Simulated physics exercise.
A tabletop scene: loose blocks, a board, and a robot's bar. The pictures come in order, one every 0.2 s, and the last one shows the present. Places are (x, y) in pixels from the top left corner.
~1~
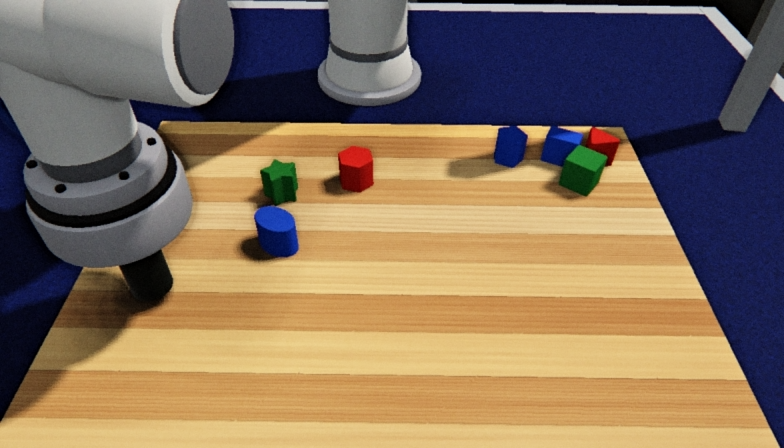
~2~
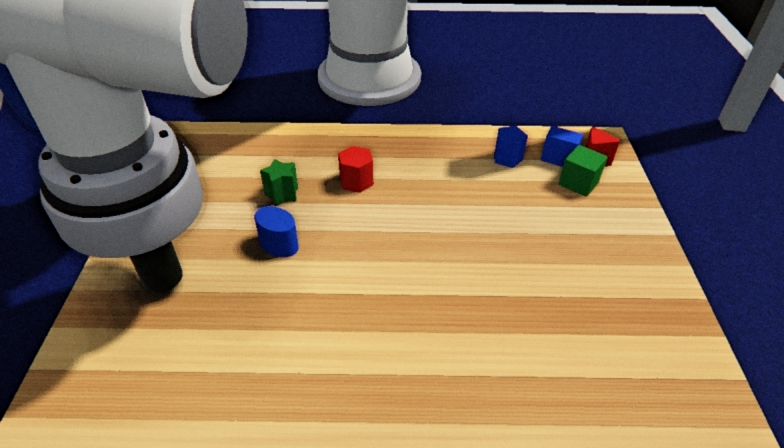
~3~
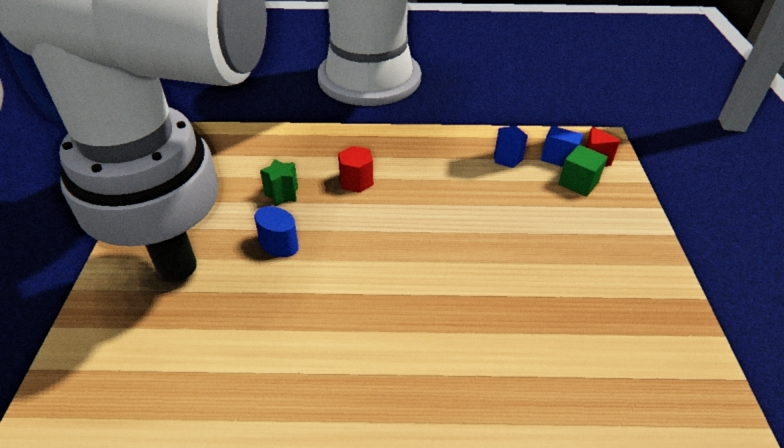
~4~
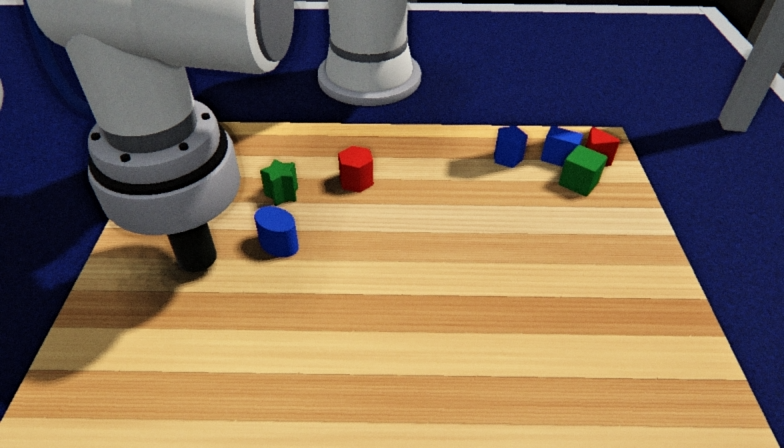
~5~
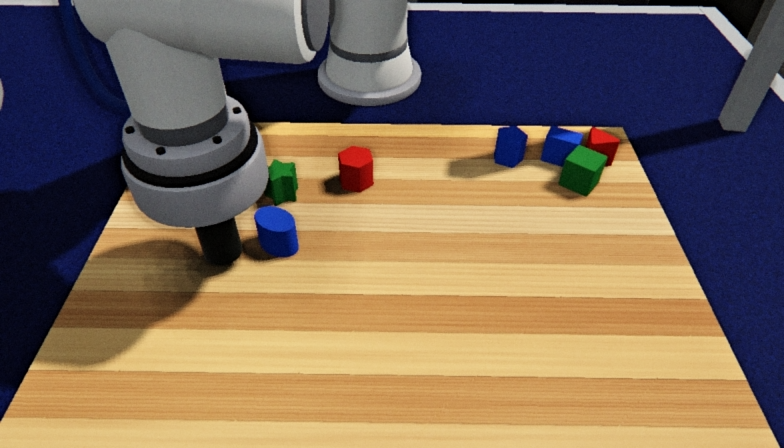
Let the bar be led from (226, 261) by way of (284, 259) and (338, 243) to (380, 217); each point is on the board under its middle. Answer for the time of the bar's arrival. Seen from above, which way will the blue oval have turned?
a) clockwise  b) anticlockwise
b
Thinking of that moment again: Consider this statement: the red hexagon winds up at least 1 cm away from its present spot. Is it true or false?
False.
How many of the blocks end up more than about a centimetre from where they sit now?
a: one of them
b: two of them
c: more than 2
Choice a: One of them.
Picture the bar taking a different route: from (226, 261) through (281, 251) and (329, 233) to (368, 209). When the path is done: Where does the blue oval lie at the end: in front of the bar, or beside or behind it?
It is driven along in front.
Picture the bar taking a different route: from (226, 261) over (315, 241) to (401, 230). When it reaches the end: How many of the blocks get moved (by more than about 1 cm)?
It moves one block.
On the path given first. One third of the way, bar (284, 250); blue oval (298, 209), turned 40° anticlockwise.
Two thirds of the way, bar (338, 234); blue oval (318, 198), turned 85° anticlockwise.
At the end, bar (379, 209); blue oval (318, 198), turned 85° anticlockwise; red hexagon not moved.
